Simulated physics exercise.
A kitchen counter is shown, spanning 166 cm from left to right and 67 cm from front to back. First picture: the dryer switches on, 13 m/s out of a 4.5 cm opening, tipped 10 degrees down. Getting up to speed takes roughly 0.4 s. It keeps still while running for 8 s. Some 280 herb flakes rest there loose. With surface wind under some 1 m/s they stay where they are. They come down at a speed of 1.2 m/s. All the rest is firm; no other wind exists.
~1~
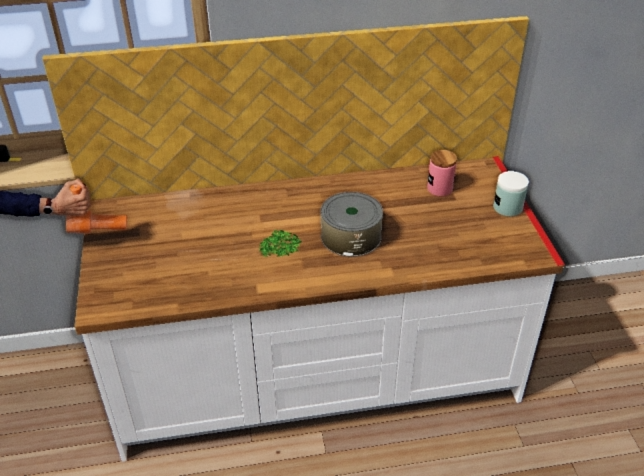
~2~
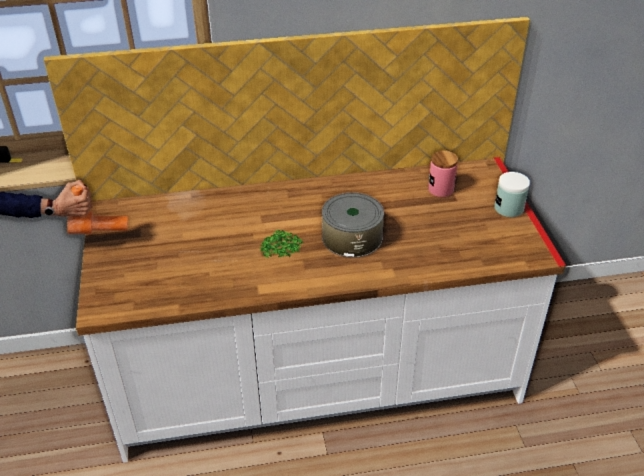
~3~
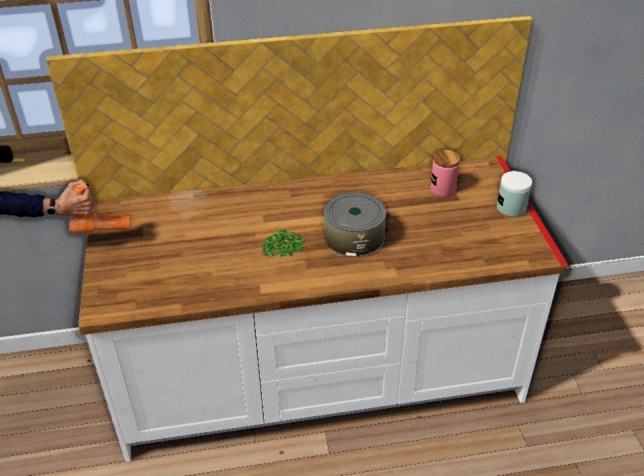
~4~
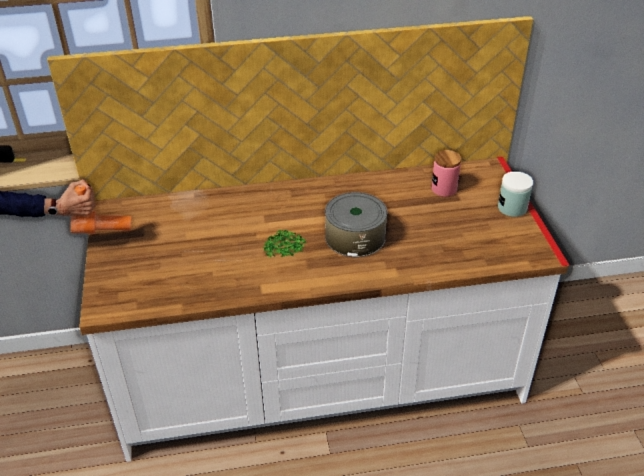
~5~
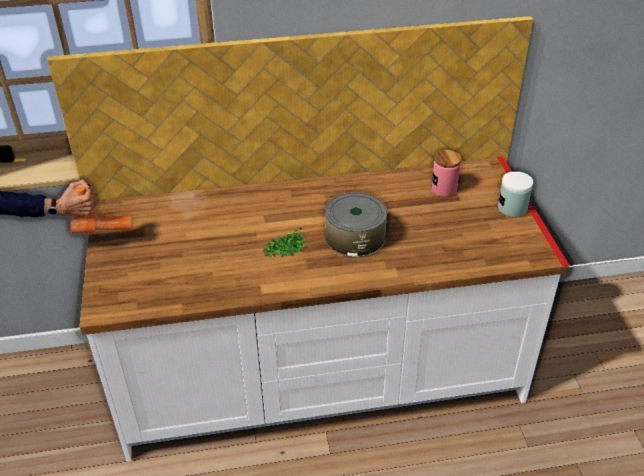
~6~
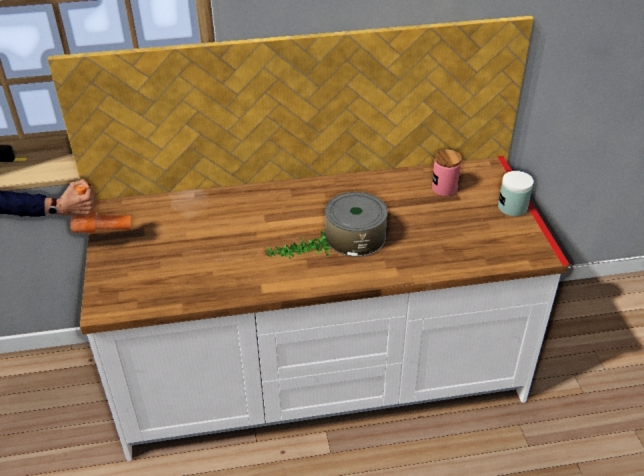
A hand holds an orange dryer still while green flakes start sliding right toward a tin.
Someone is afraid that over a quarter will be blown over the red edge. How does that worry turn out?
It does not come true.
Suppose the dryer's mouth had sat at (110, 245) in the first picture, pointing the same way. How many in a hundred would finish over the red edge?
40 %.
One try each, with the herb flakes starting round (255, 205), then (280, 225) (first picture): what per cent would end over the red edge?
Near 100 % for the first and near 70 % for the second.
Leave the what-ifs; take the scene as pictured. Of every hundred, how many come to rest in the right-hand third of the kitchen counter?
I'd put it at about 0 percent.
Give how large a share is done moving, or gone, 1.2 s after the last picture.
My guess would be around 90 %.
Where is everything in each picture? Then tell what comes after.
The middle of the herb flakes is near (280, 244), none has stirred yet and the mouth of the dryer is at (126, 223), in the first picture.
The middle of the herb flakes is near (281, 244), none has stirred yet and the red edge is centred on (530, 207), in the second picture.
The middle of the herb flakes is near (283, 244), none has stirred yet, the top of a large tin is at (355, 211) and the top of a jar is at (447, 157), in the third picture.
The middle of the herb flakes is near (284, 244) and none has stirred yet, in the fourth picture.
The middle of the herb flakes is near (287, 244), the farthest in sight from the dryer is at (304, 242) and about 25 % have left their places, in the fifth picture.
The middle of the herb flakes is near (304, 248), the farthest in sight from the dryer is at (331, 252) and about 70 % have left their places, in the sixth picture.
Then, 1.2 s after the last picture the count stands so, 1 % are over the red edge.
Then, 2.2 s after the last picture the count stands so, 1 % are over the red edge.
Then, 4.0 s after the last picture the count stands so, 1 % are over the red edge.
Then, 7.6 s after the last picture, at the end, 1 % are over the red edge.
